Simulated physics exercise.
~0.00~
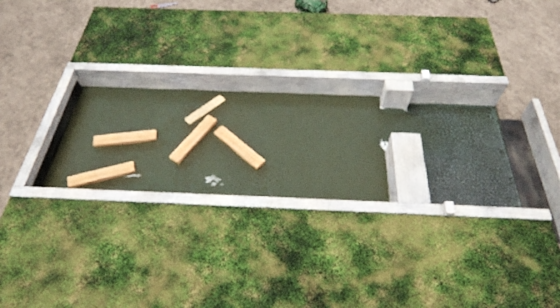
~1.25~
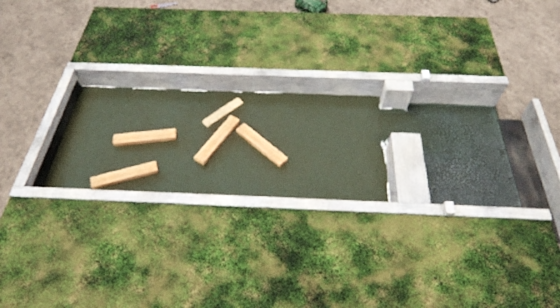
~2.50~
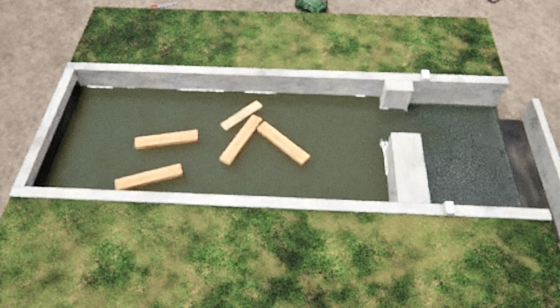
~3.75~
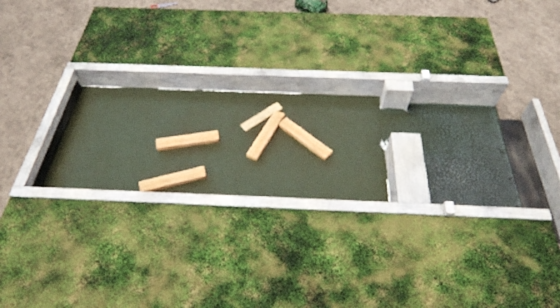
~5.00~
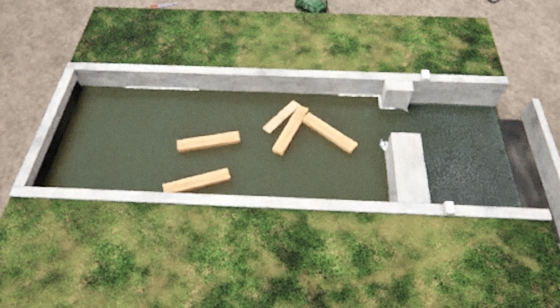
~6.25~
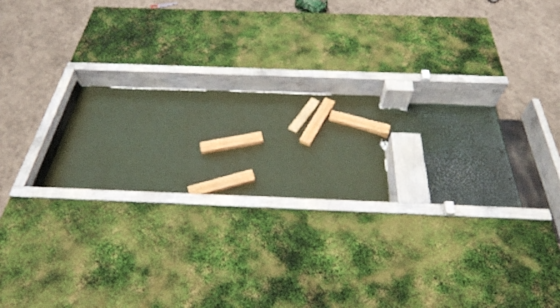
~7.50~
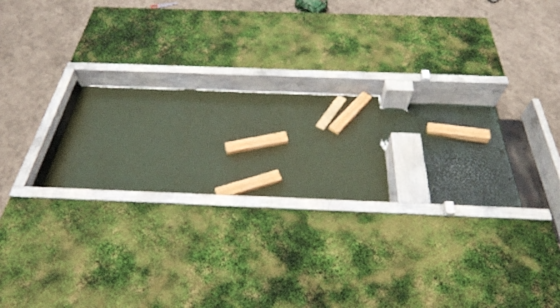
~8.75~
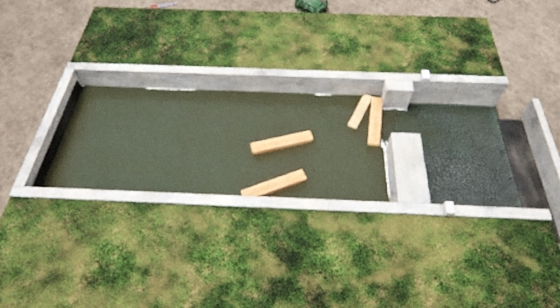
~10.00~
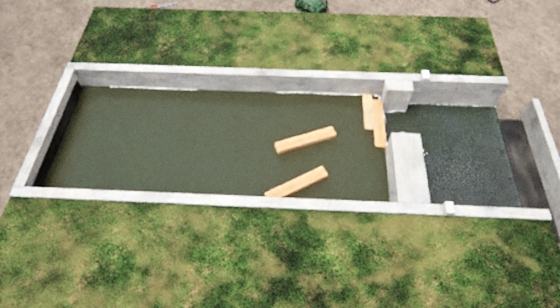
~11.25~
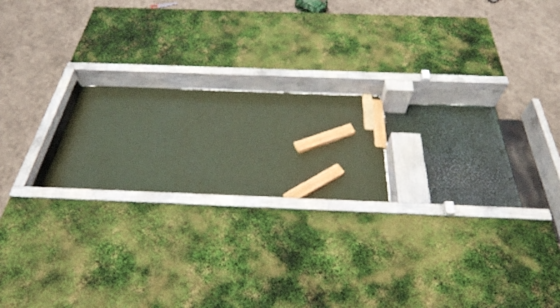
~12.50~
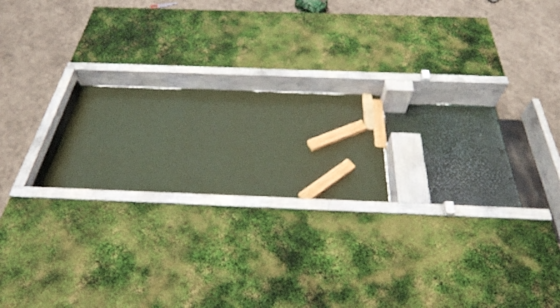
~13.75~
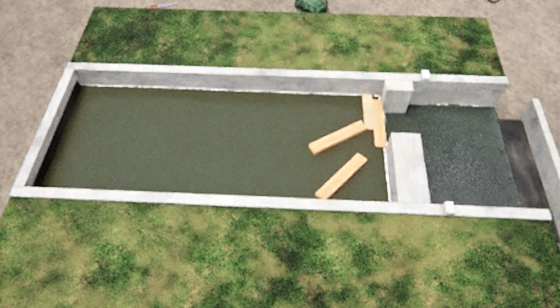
Five wooden beams drift right along a concrete channel; one passes through and four remain.
